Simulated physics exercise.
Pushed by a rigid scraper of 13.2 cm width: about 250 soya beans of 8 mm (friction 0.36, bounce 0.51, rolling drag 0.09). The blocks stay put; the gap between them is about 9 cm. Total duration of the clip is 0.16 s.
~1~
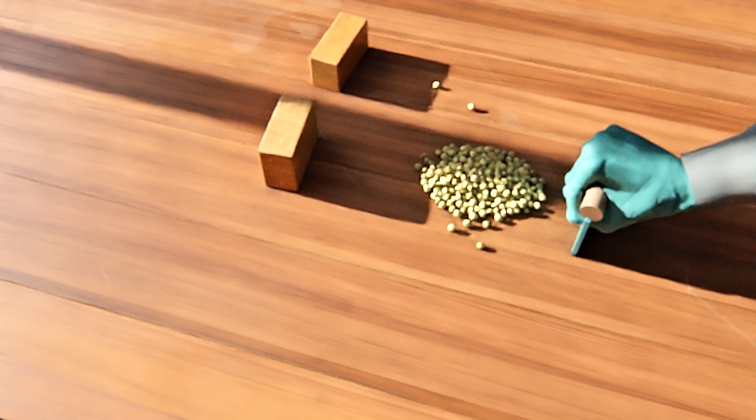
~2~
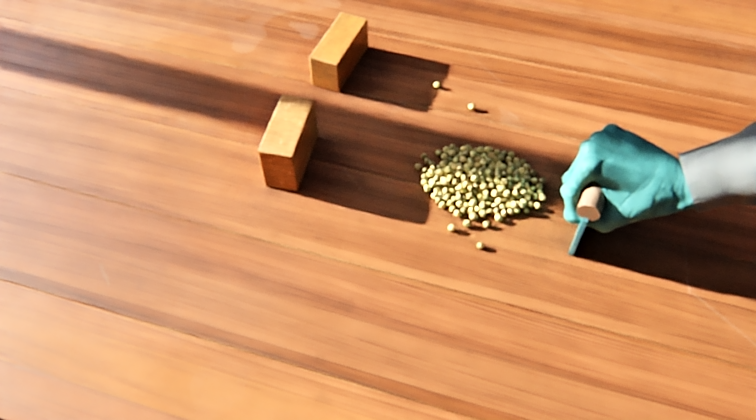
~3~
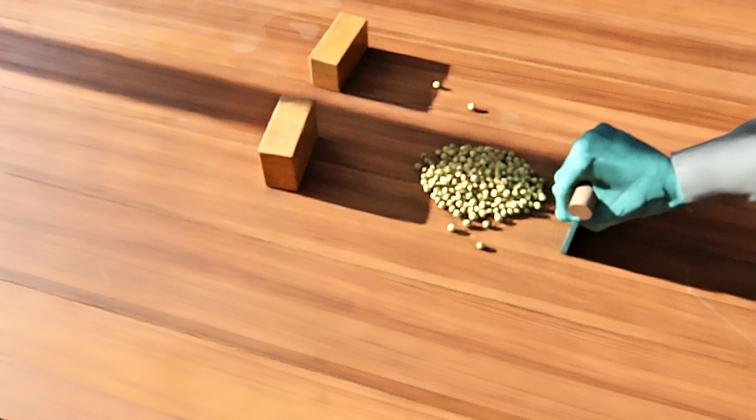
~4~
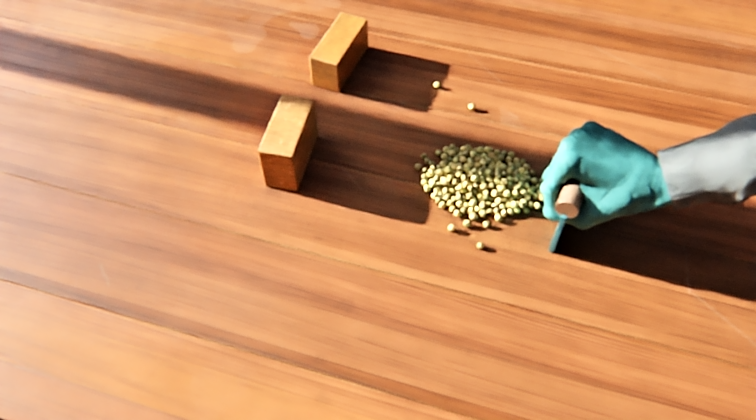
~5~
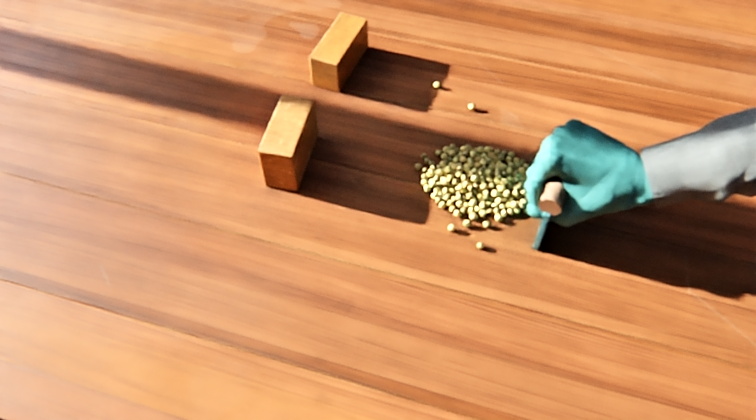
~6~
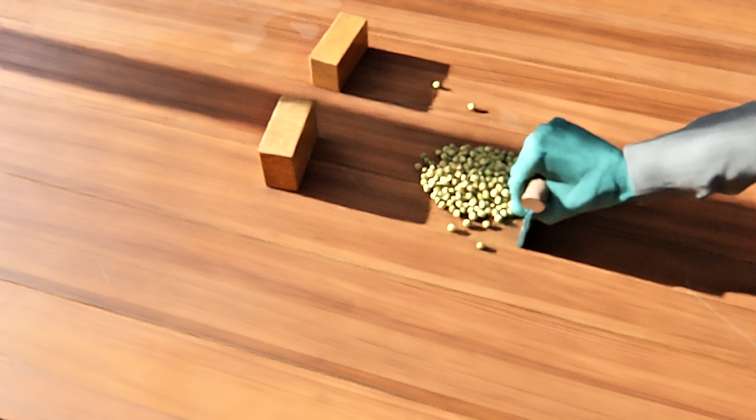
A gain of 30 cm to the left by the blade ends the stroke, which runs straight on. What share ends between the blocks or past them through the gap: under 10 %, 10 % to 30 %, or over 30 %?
Share in or through the gap: Slight.
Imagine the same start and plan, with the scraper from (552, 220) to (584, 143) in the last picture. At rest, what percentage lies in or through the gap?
Through the gap: 5 per cent.
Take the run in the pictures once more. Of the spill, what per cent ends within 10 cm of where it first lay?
I'd put it near 10 per cent.
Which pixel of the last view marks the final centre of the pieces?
About (347, 127).
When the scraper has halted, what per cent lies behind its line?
35 %.
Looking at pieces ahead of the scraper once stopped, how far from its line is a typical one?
I'd put it close to 3 centimetres.
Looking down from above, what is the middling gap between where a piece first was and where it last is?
Around 18 centimetres.
Then, 0.24 s after the last picture, scraper 19 cm from its start, spill 19 cm wide; round the near block 10 %, held up before the blocks 90 %.
Then, 0.48 s after the last picture, scraper 30 cm from its start, spill 26 cm wide; round the near block 15 %, held up before the blocks 85 %.
Then, 0.69 s after the last picture, scraper 30 cm from its start, spill 30 cm wide; in or through the gap 5 %, round the near block 15 %, held up before the blocks 75 %.
In the end, in or through the gap 5 %, round the near block 15 %, round the far block 0 %, held up before the blocks 75 %.
